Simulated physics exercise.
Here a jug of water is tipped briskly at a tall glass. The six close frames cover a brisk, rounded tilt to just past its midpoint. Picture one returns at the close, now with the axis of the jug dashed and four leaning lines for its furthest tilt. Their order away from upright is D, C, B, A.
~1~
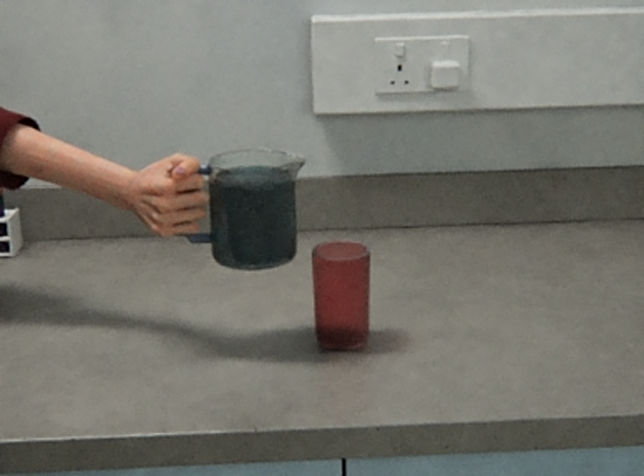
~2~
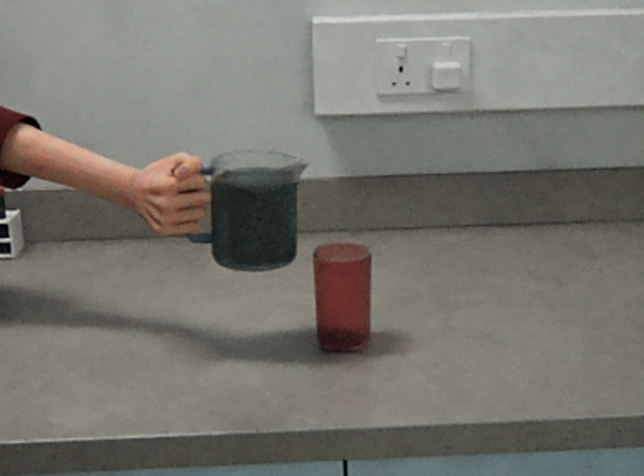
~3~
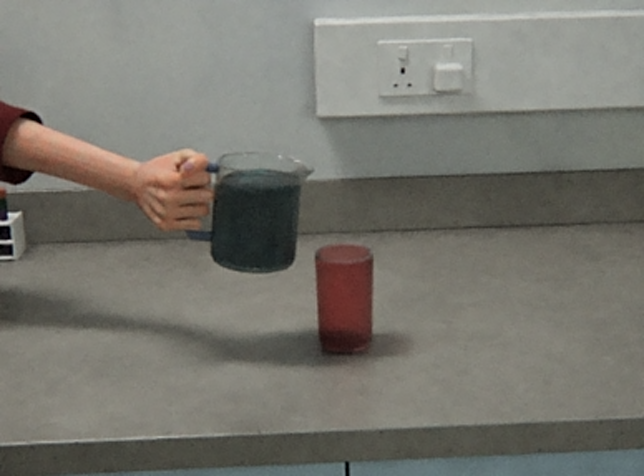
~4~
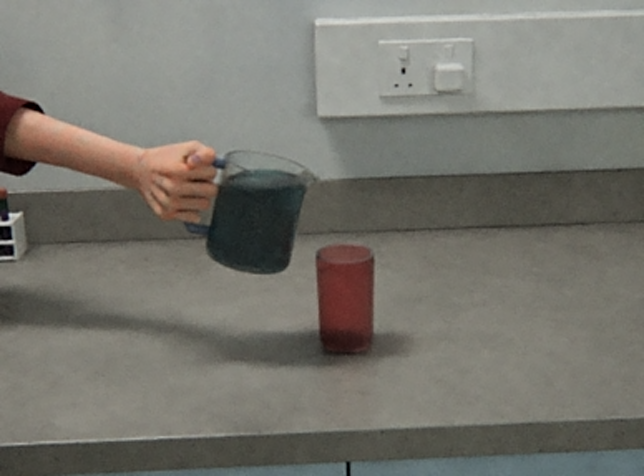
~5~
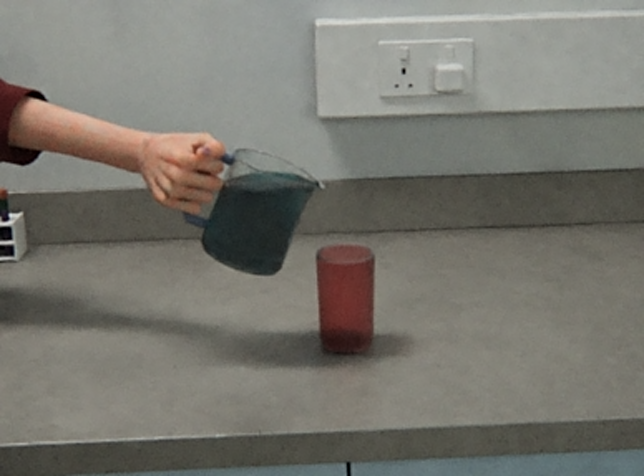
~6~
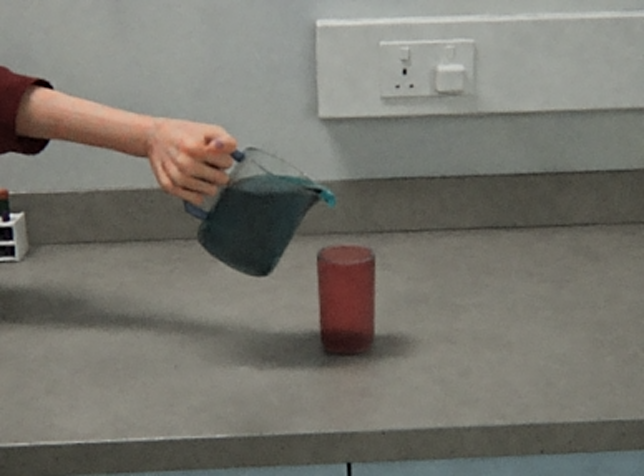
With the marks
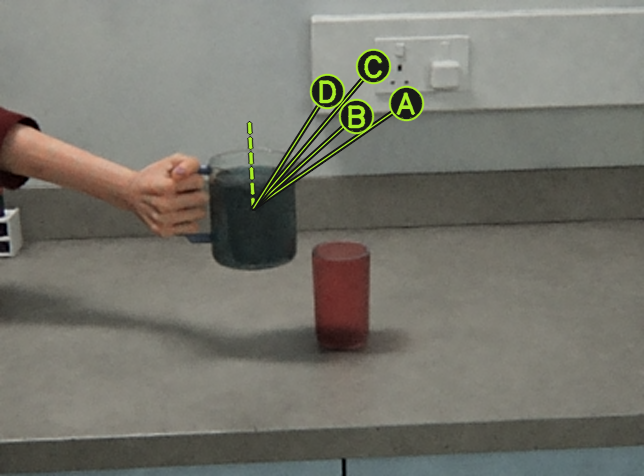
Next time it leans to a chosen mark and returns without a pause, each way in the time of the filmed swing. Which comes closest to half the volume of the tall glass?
Mark B does it best.
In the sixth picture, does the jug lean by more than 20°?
Yes.
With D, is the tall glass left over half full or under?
Under half.
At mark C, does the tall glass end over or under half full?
Under.
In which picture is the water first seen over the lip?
In picture 6.
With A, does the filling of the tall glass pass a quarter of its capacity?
Yes, clearly.
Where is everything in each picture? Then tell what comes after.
In the first frame, upright, lip at (304, 161); rim of the tall glass round (341, 249); nothing has left yet.
In the second frame, upright, lip at (307, 163); nothing has left yet.
In the third frame, tipped about 6°, lip at (313, 169); nothing has left yet.
In the fourth frame, tipped about 14°, lip at (318, 177); nothing has left yet.
In the fifth frame, tipped about 22°, lip at (323, 186); nothing has left yet.
In the sixth frame, tipped about 31°, lip at (327, 197); water is over the lip, down to (331, 203).
In lime, A at (392, 112); B at (343, 126); C at (362, 79); D at (318, 106).
Choosing A, the tall glass ends with about 70 % of what it can hold.
Choosing B, the tall glass ends with about 49 % of what it can hold.
Choosing C, the tall glass ends with about 32 % of what it can hold.
Choosing D, the tall glass ends with about 19 % of what it can hold.
